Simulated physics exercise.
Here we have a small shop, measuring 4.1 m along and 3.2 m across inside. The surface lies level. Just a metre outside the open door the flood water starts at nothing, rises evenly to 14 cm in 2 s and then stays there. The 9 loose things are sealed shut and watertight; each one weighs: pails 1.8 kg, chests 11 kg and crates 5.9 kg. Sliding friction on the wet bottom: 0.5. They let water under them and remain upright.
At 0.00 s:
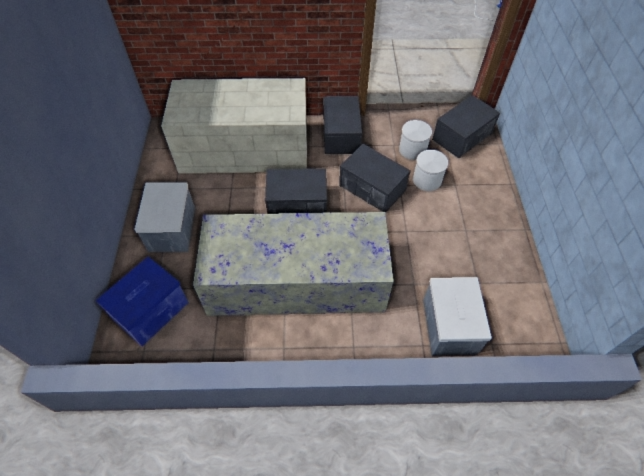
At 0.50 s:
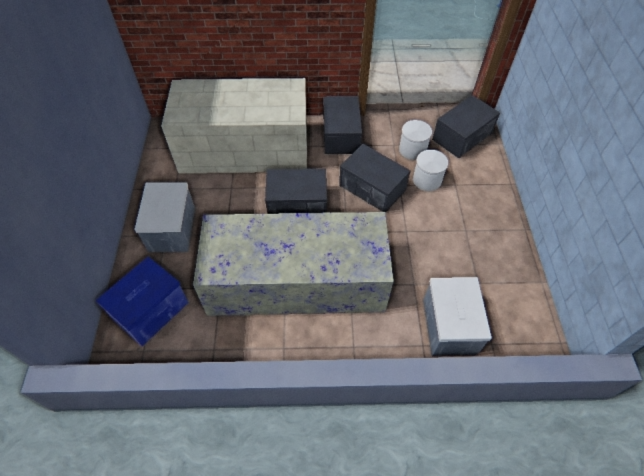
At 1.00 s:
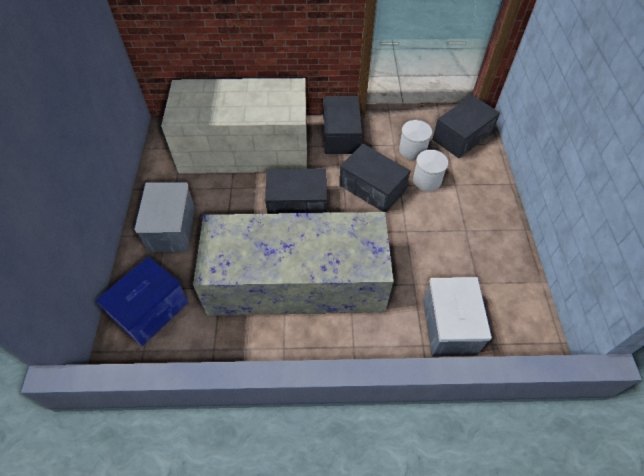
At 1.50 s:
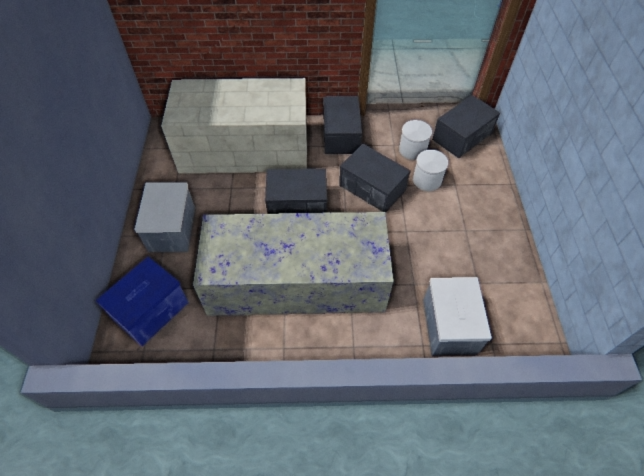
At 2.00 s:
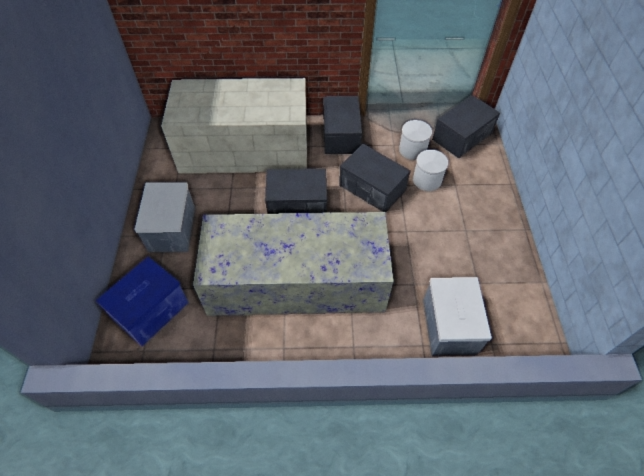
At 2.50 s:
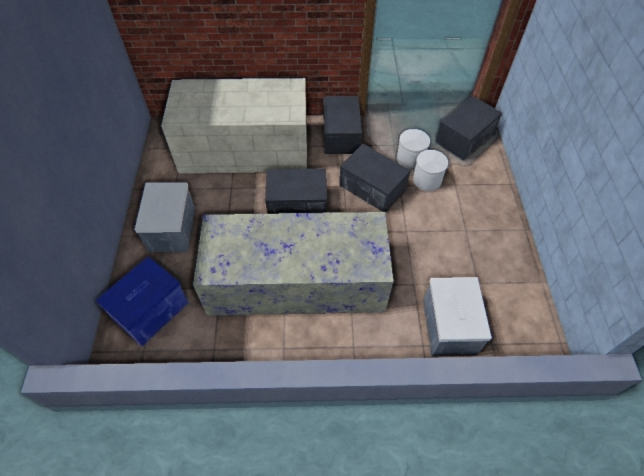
At the start, dark, pale and blue boxes and two white cylinders sit still on the dry tiled floor of a small shop. Water then covers the ground outside and deepens beyond the doorway, before a little creeps in over the threshold and the objects nearest the opening shift very slightly.
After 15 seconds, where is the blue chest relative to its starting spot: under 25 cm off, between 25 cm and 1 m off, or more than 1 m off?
It is between 25 cm and 1 m off.
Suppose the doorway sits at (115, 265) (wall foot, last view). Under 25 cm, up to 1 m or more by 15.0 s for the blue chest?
By then the blue chest has been carried a long way.
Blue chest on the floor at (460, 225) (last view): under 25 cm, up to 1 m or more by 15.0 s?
I'd say it goes a long distance.
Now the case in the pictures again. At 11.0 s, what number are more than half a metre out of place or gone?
At that time I count 7.
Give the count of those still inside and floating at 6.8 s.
At that instant the tally stands at 6.
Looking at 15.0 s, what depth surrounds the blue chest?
I'd put it at about 13 cm.
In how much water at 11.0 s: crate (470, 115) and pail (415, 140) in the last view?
I'd put it at 9 cm and 10 cm respectively.
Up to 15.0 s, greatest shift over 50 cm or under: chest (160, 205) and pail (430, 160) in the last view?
First smaller, then greater.
After 3.5 s the blue chest is near (138, 291), 0.0 m from its start, aground; 1 afloat.
After 6.8 s the blue chest is near (138, 291), 0.0 m from its start, aground; 6 afloat.
After 11.0 s the blue chest is near (129, 237), 0.5 m from its start, afloat; 8 afloat.
After 15.0 s the blue chest is near (154, 238), 0.5 m from its start, afloat; 9 afloat.
